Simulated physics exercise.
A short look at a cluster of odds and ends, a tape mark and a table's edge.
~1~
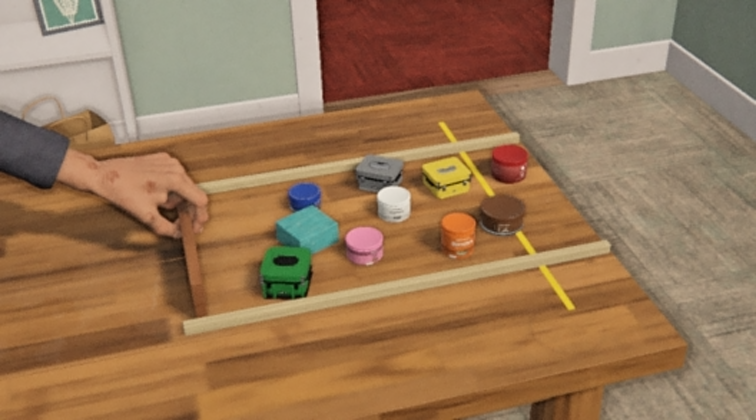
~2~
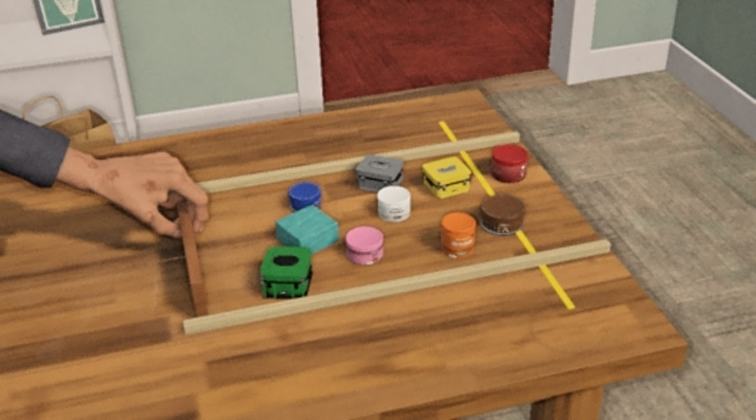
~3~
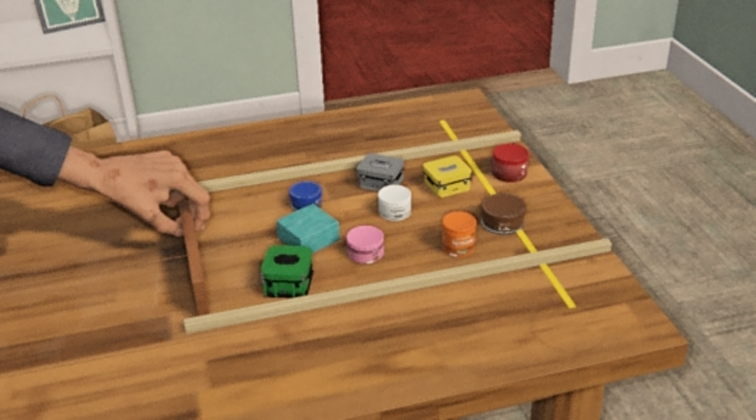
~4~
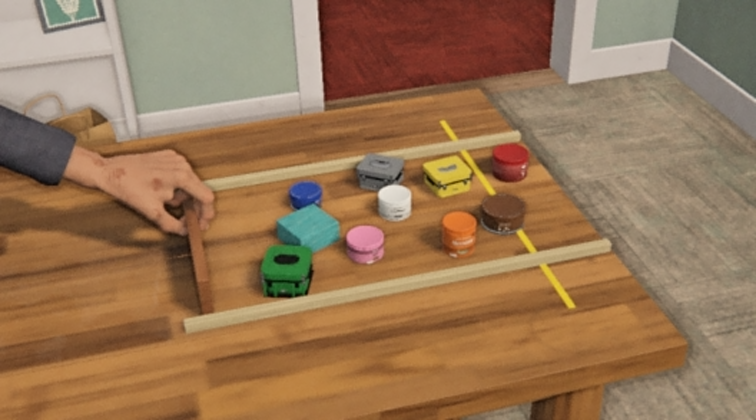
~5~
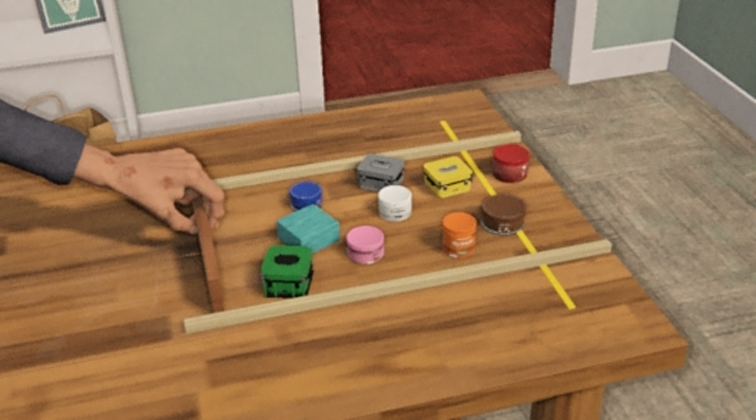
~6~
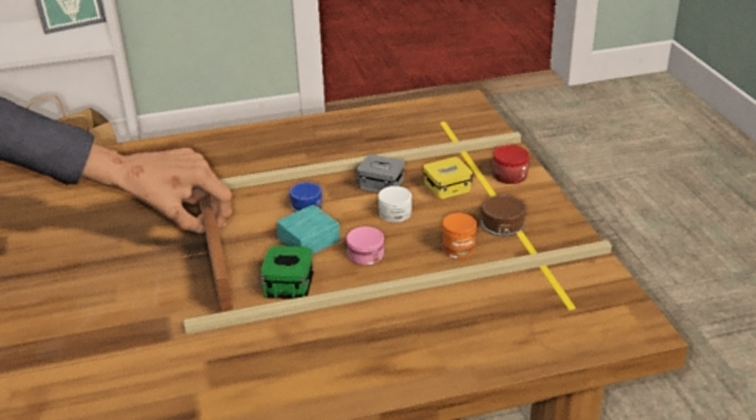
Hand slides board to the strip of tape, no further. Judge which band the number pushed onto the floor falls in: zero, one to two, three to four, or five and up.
Turns out the ones that don't stay up top number one or two.
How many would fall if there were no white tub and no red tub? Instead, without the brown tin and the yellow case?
You'd get 1 in the first case and 0 in the second one.
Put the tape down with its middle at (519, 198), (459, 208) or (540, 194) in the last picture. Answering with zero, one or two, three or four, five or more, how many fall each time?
First 5 or more, next none, finally at least five.
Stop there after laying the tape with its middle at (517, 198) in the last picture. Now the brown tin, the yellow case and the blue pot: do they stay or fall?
Going in order, the brown tin goes off the edge, then the yellow case goes off the edge, then the blue pot keeps its spot.
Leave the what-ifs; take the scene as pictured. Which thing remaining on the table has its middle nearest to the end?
Nearest at the end: The brown tin.
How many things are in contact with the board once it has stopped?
It's 5 of them.
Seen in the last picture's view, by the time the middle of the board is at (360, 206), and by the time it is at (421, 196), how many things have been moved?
At the first spot 7, then 9.
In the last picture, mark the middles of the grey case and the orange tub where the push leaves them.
First (486, 147), then (587, 227).
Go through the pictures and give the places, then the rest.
The first frame shows red tub (509, 165); brown tin (502, 215); yellow case (446, 179); board (188, 237); tape (496, 202).
The second frame shows brown tin (502, 215); blue pot (305, 198).
The third frame shows yellow case (447, 178); grey case (381, 174).
The fourth frame shows red tub (510, 163); green case (288, 272).
The fifth frame shows brown tin (503, 215); orange tub (459, 235).
The sixth frame shows red tub (511, 164); brown tin (503, 216); yellow case (448, 179); board (211, 231); tape (498, 201).
A little later, none off yet; red tub at rest near (511, 164); brown tin at rest near (503, 216); yellow case at rest near (448, 179).
Next, none off yet; red tub at rest near (511, 164); brown tin shifted a little near (517, 212); yellow case moving near (456, 177).
When it is over, the number that fall off is one or two; down, red tub.
